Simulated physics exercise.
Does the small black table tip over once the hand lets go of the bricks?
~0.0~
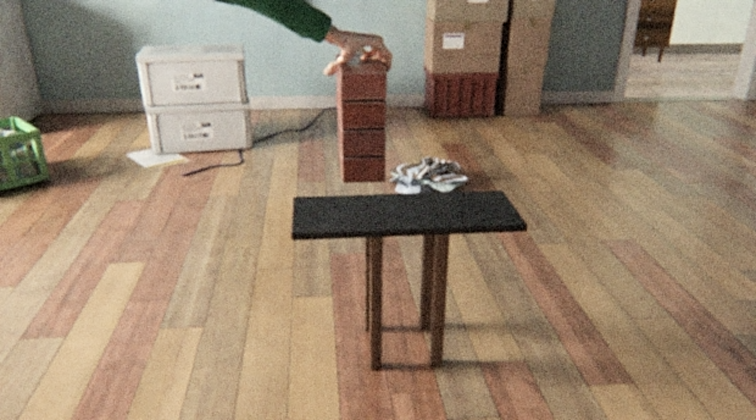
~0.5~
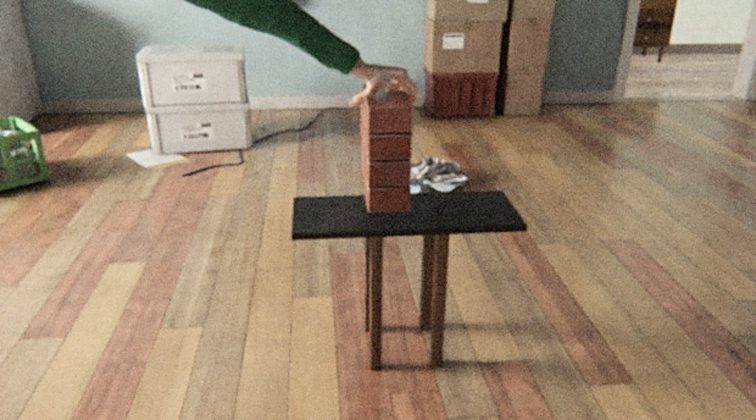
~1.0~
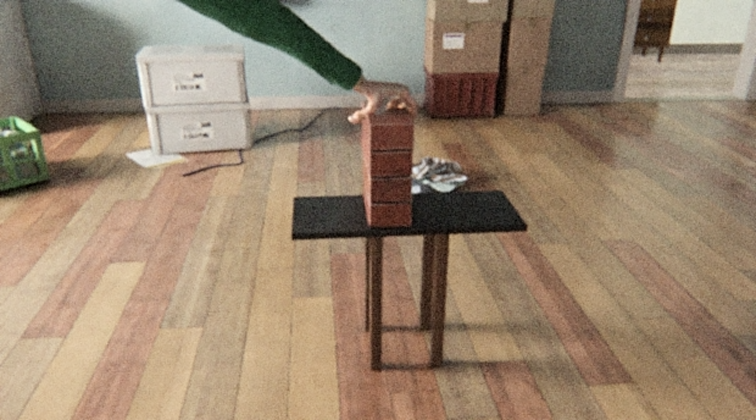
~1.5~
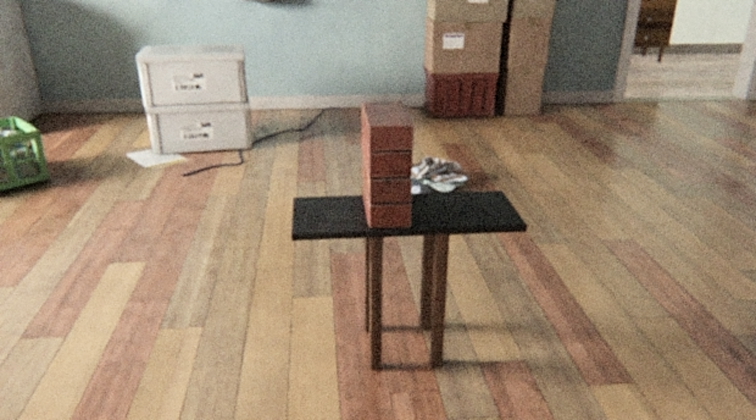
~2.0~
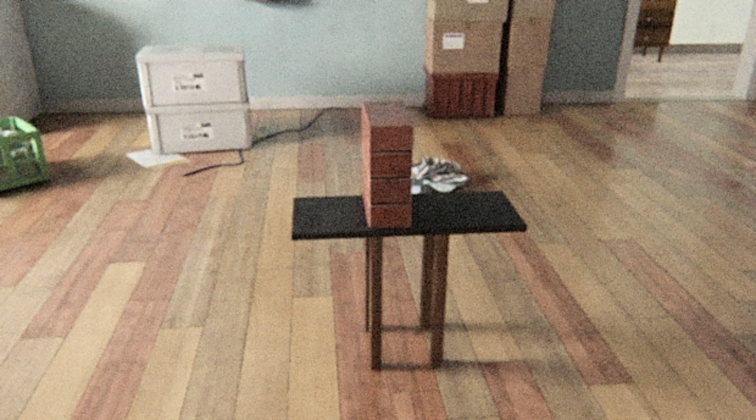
No, the black table holds firm and stays standing on its feet with the stack of bricks on top.
The footage shows a hand in a green sleeve lowering a stack of reddish bricks onto a small black-topped table in a wood-floored room. The hand lets go and draws away, and the table stays upright with the bricks standing on it.
